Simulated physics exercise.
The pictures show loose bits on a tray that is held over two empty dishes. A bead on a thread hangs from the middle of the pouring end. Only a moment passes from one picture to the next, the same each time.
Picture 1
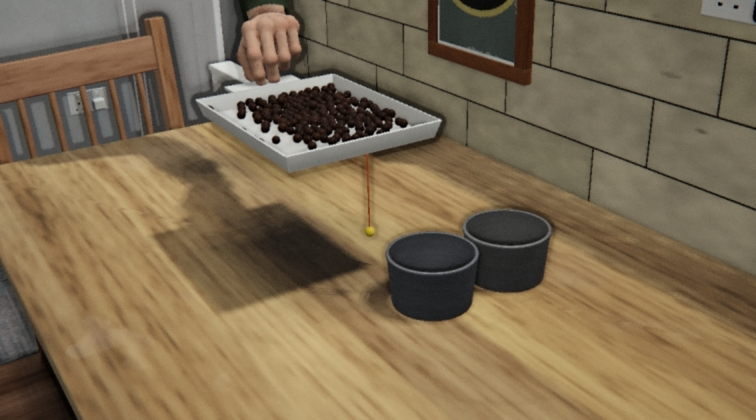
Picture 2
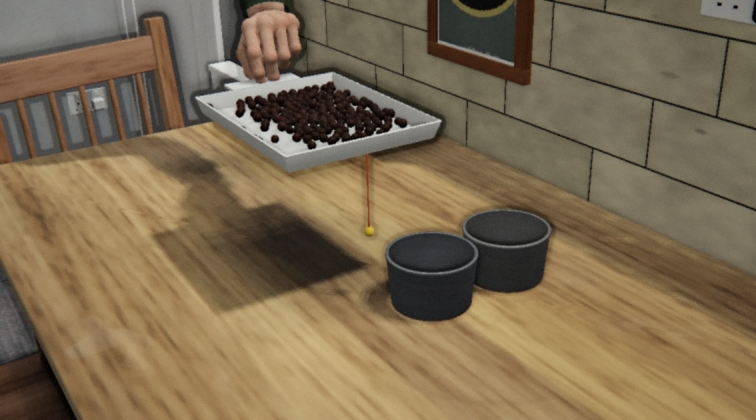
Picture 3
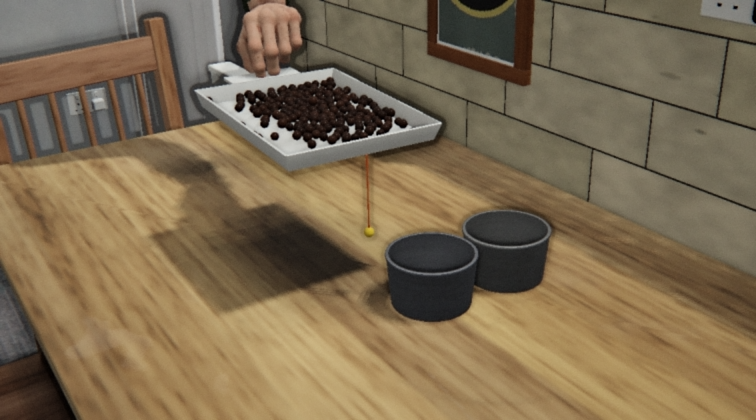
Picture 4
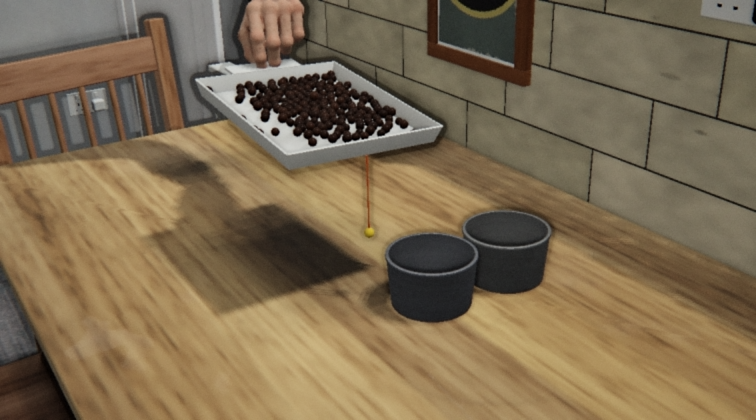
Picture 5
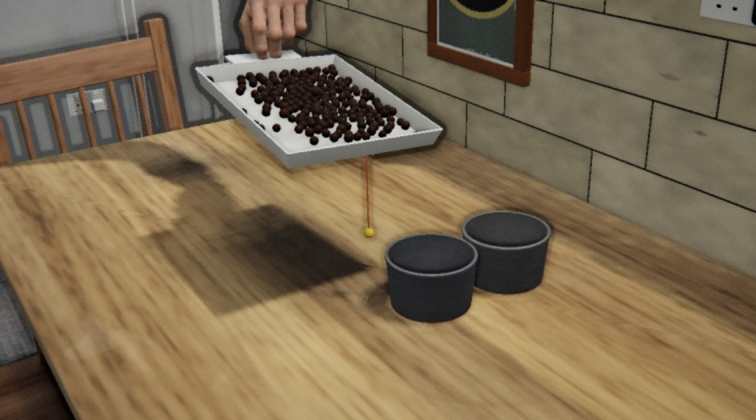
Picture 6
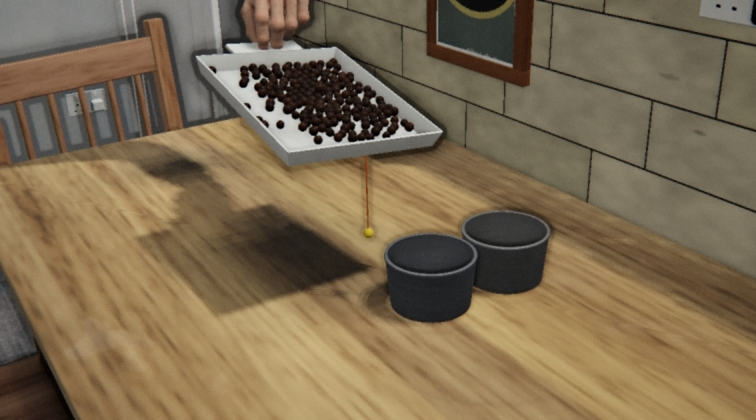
On a wooden table beside a tiled wall, two dark dishes sit close together while a hand holds a white tray of round, dark brown chocolate balls above. The tray starts out level, then the hand gradually raises its back, tilting it slightly toward the right corner, and the balls shift a little.
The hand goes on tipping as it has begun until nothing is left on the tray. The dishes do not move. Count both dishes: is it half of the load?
They take more than half between them.
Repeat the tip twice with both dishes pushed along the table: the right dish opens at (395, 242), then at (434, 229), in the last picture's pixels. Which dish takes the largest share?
One: The right dish. Two: The right-hand dish.
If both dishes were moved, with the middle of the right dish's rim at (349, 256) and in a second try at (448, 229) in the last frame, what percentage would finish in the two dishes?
The first gives 0 %, the second 80 %.
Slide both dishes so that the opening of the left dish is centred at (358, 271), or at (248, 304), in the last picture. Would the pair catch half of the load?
The first try: Over half. The second: Not half.
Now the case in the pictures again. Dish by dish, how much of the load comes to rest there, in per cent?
For the left dish some 50 %, for the right dish some 20 %.
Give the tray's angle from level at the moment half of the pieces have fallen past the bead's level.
Around 80° of tilt.
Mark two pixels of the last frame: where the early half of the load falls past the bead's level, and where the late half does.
The first part at (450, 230); the rest at (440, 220).
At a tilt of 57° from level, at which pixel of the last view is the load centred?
At about (388, 111).
Shortly afterwards, tray tipped steeply; all but a few on the tray; only a few in the left dish; only a few in the air.
Next, tray tipped right over; only a few on the tray; near half in the left dish; near a quarter in the right dish; near a quarter outside both; only a few in the air.
Some moments later, tray tipped past a quarter turn; near half in the left dish; near a quarter in the right dish; near a quarter outside both.
In the end, tray tipped past a quarter turn; near half in the left dish; near a quarter in the right dish; near a quarter outside both.
